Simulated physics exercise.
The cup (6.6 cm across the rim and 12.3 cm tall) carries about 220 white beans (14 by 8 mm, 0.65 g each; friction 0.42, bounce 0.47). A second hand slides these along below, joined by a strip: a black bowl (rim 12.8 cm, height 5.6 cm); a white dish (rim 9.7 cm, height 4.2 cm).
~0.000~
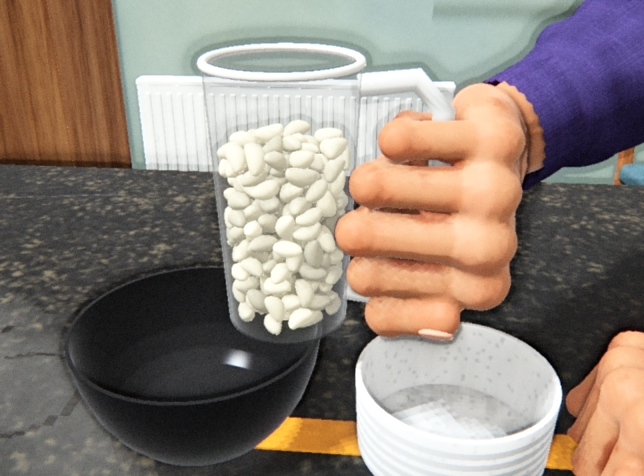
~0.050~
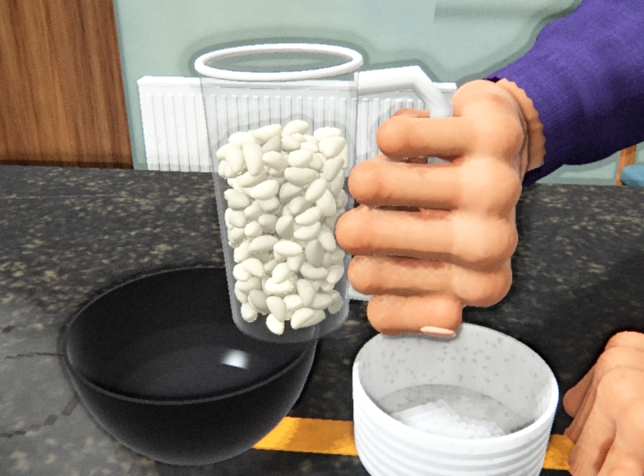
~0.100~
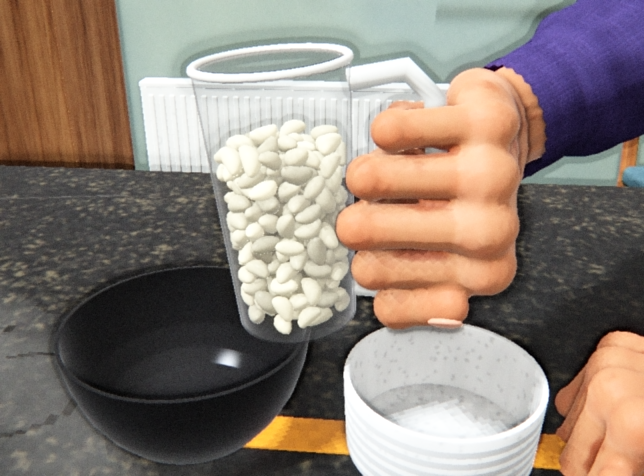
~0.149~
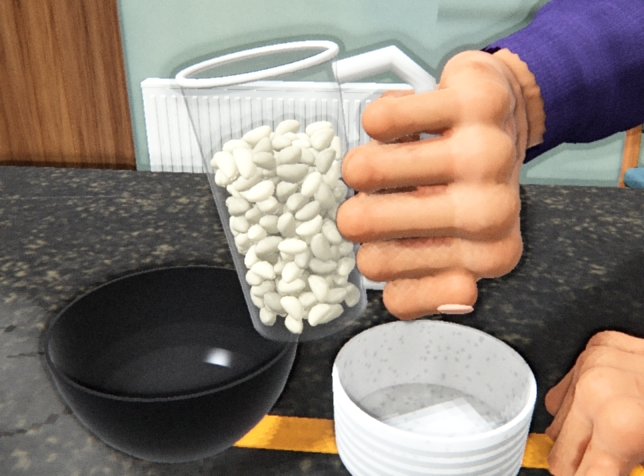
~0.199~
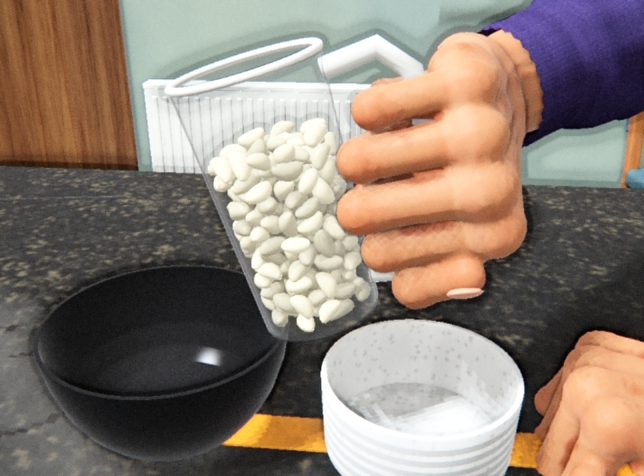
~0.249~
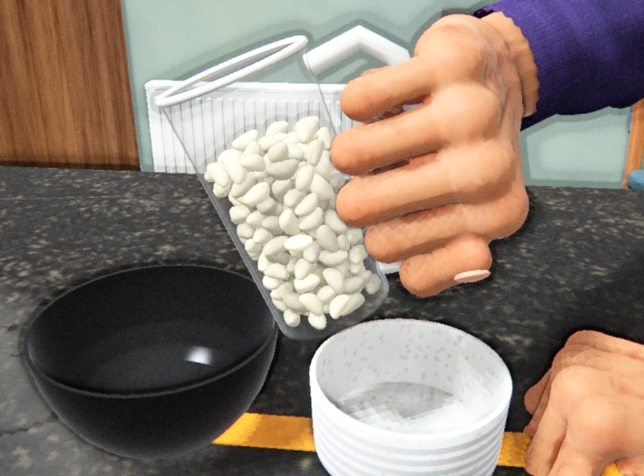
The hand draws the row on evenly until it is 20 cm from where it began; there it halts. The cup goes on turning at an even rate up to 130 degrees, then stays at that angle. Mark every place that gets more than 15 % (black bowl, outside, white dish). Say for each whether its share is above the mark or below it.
Black bowl: Below the mark; outside everything: Below the mark; white dish: Above the mark.
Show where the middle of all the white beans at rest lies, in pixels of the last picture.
Somewhere around (74, 384) in the final picture.
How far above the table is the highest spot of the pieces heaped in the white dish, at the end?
Roughly 4.5 centimetres.
Then, at 0.83 s, tilt 89 degrees; cup 100 %; middle of all pieces on or above the table near (309, 204).
After 1.32 s, tilt 130 degrees; cup 20 %, white dish 80 %; middle of all pieces on or above the table near (180, 358).
After 1.77 s, tilt 130 degrees; white dish 95 %; middle of all pieces on or above the table near (81, 384).
After 2.20 s, tilt 130 degrees; white dish 95 %; middle of all pieces on or above the table near (75, 384).
At rest (2.4 s), cup 0 %, white dish 95 %, black bowl 0 %, outside 5 %.
